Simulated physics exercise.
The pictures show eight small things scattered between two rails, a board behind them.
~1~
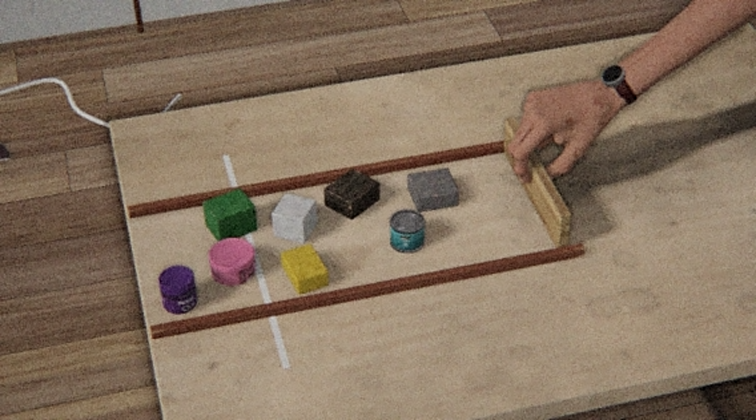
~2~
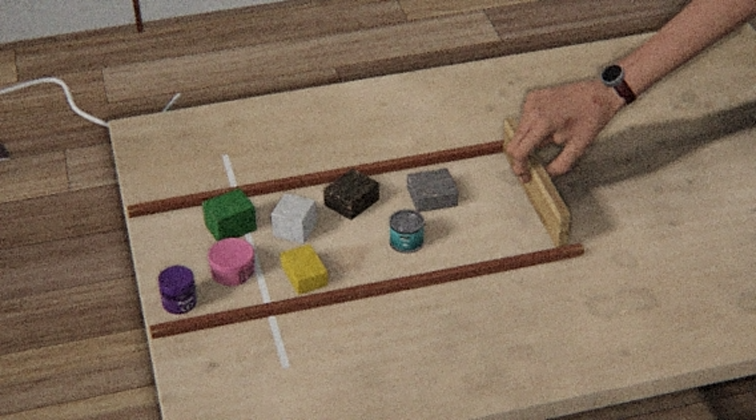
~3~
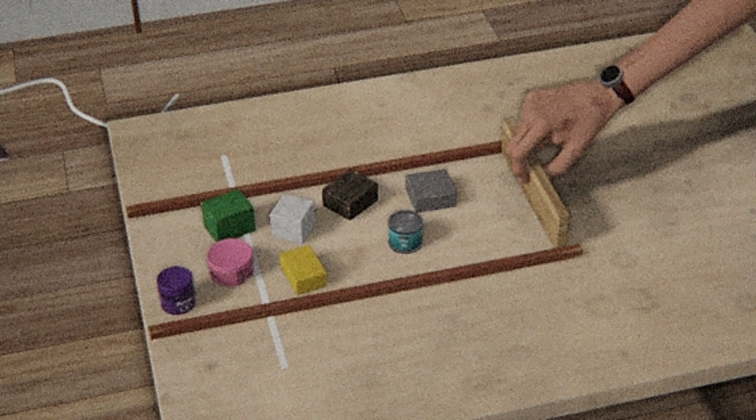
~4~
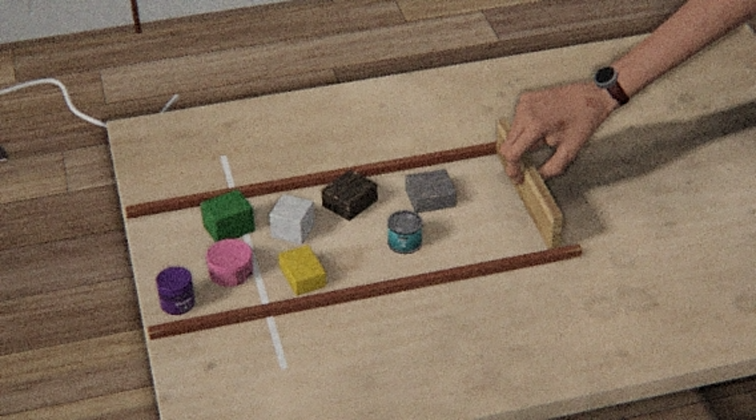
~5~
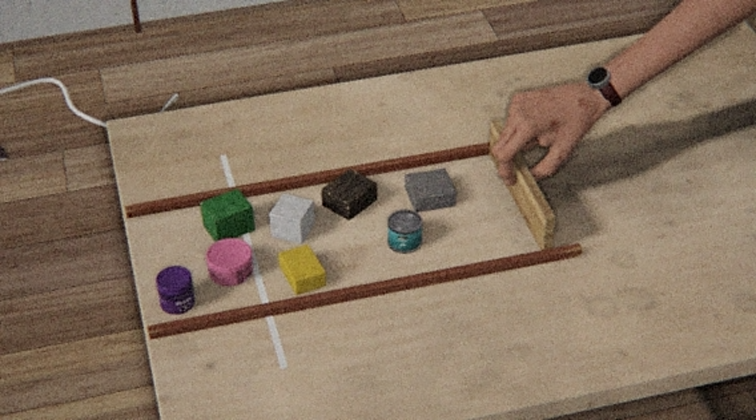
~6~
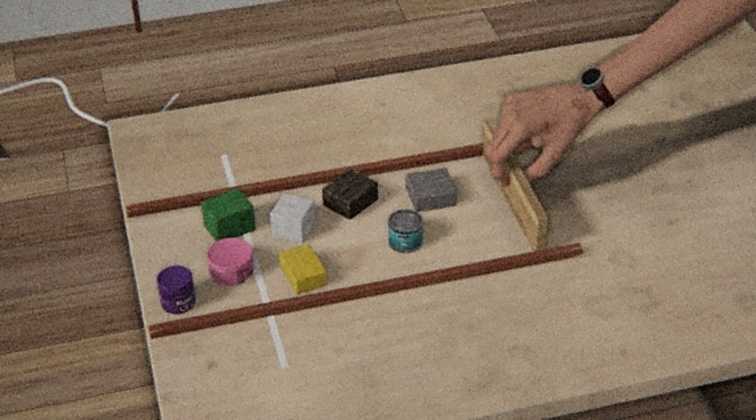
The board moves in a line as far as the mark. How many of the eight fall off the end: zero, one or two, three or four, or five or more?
Here the number that fall off is zero.
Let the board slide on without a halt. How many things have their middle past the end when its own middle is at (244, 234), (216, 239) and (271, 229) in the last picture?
It would be 1, 2 and 0.
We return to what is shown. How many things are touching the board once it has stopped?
It touches 3.
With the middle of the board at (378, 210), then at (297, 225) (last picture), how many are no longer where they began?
The counts are 4 and 7.
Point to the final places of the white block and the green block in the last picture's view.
Near (206, 252) and (134, 232).
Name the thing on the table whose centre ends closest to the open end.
It is the green block.
A little later, none off yet; purple tub at rest near (176, 290); pink tub at rest near (231, 262); green block at rest near (228, 216).
Next, none off yet; purple tub at rest near (176, 290); pink tub shifted a little near (219, 272); green block shifted about its own width near (172, 226).
When it is over, the number that fall off is zero.
